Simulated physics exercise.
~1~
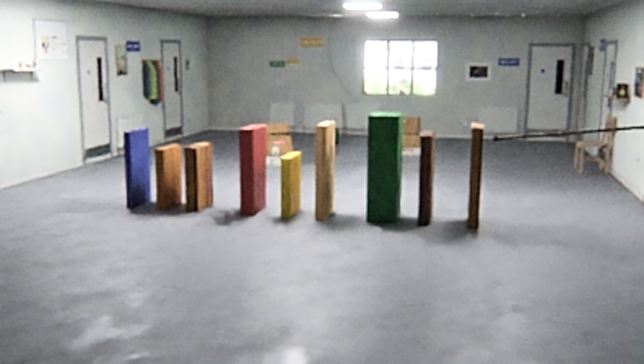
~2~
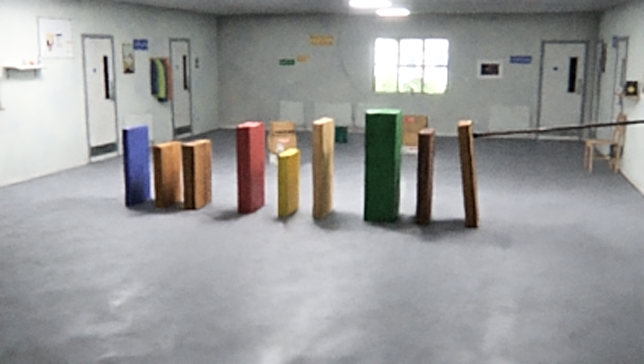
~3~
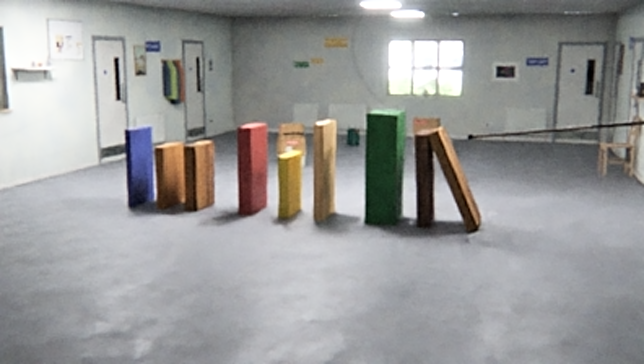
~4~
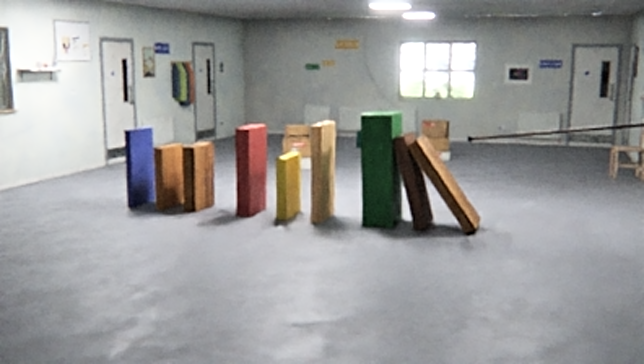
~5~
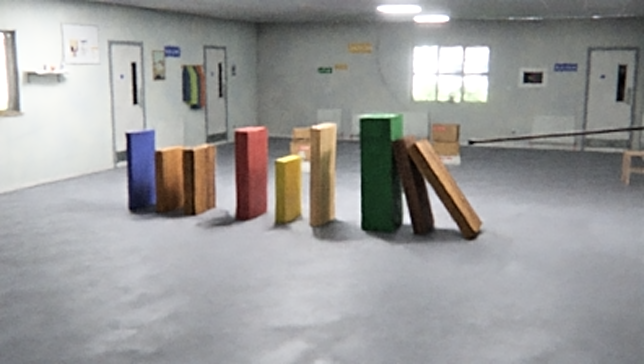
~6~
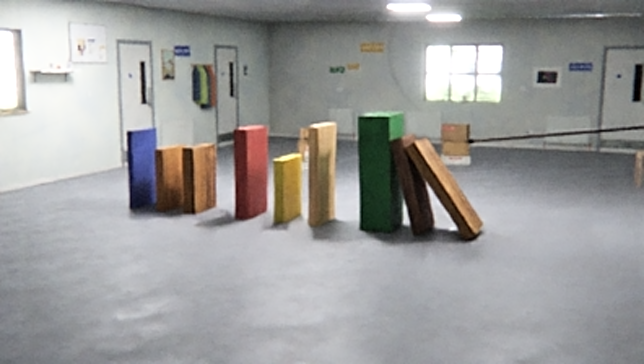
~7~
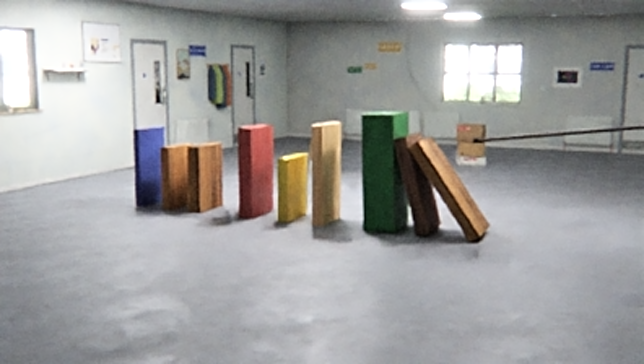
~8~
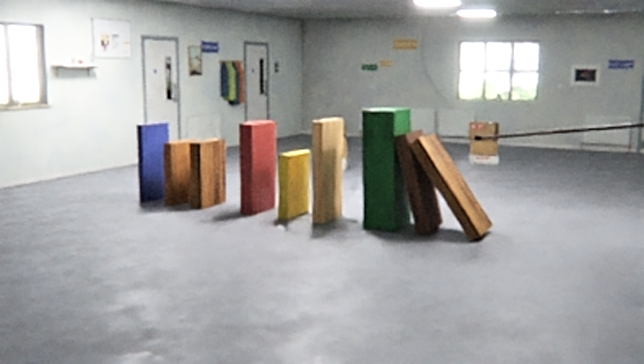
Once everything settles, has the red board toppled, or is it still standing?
The red board is still standing upright, as the leaning boards on the right stop at the green one and never reach it.
Pole tipping the right-hand wooden board leftward into its neighbour, both coming to rest leaning toward an upright green board.
